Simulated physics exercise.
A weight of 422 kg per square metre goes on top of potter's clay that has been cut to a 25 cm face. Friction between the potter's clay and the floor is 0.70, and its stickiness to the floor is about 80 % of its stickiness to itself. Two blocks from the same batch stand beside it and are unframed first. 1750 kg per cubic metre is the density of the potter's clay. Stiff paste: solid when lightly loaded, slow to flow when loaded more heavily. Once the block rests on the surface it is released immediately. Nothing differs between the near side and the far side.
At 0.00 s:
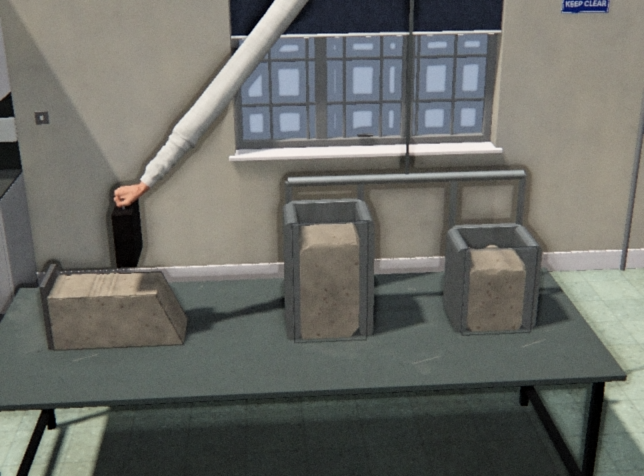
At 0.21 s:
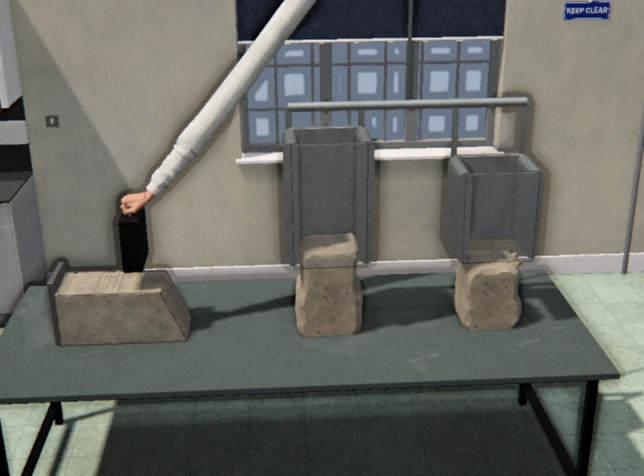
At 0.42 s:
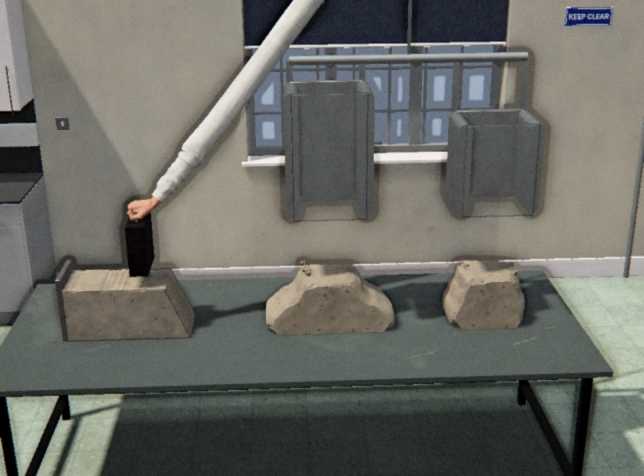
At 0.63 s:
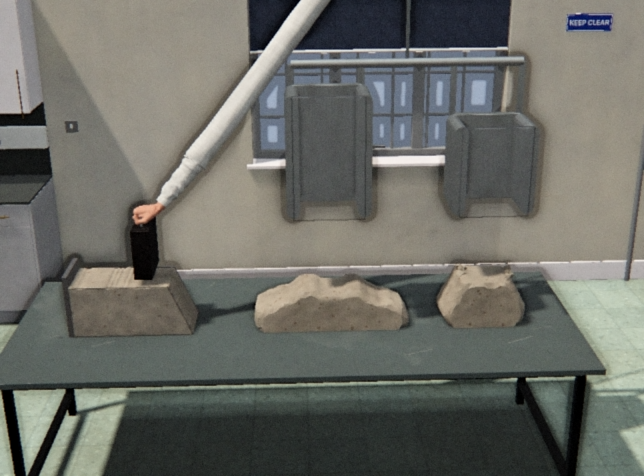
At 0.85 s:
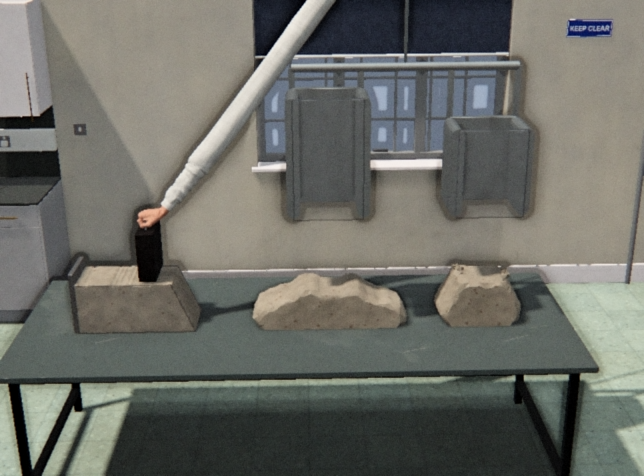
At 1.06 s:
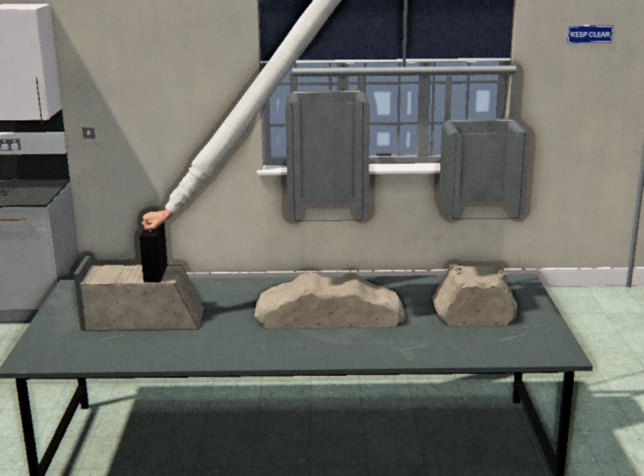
Two gray molds lift off two clay blocks on a table, and the blocks slump into low mounds, the middle one spreading wider, while a hand on a long arm stays by a third block at left.
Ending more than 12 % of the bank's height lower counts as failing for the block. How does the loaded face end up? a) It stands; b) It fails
It fails (b).
After 1.22 s, the block is down by 11 % of the bank's height and leans 4 degrees.
After 1.41 s, the block is down by 41 % of the bank's height and leans 22 degrees.
After 1.61 s, the block is down by 69 % of the bank's height and leans 42 degrees.
After 1.80 s, the block is down by 74 % of the bank's height and leans 42 degrees.
After 1.90 s, at the end, the block is down by 74 % of the bank's height and leans 42 degrees.
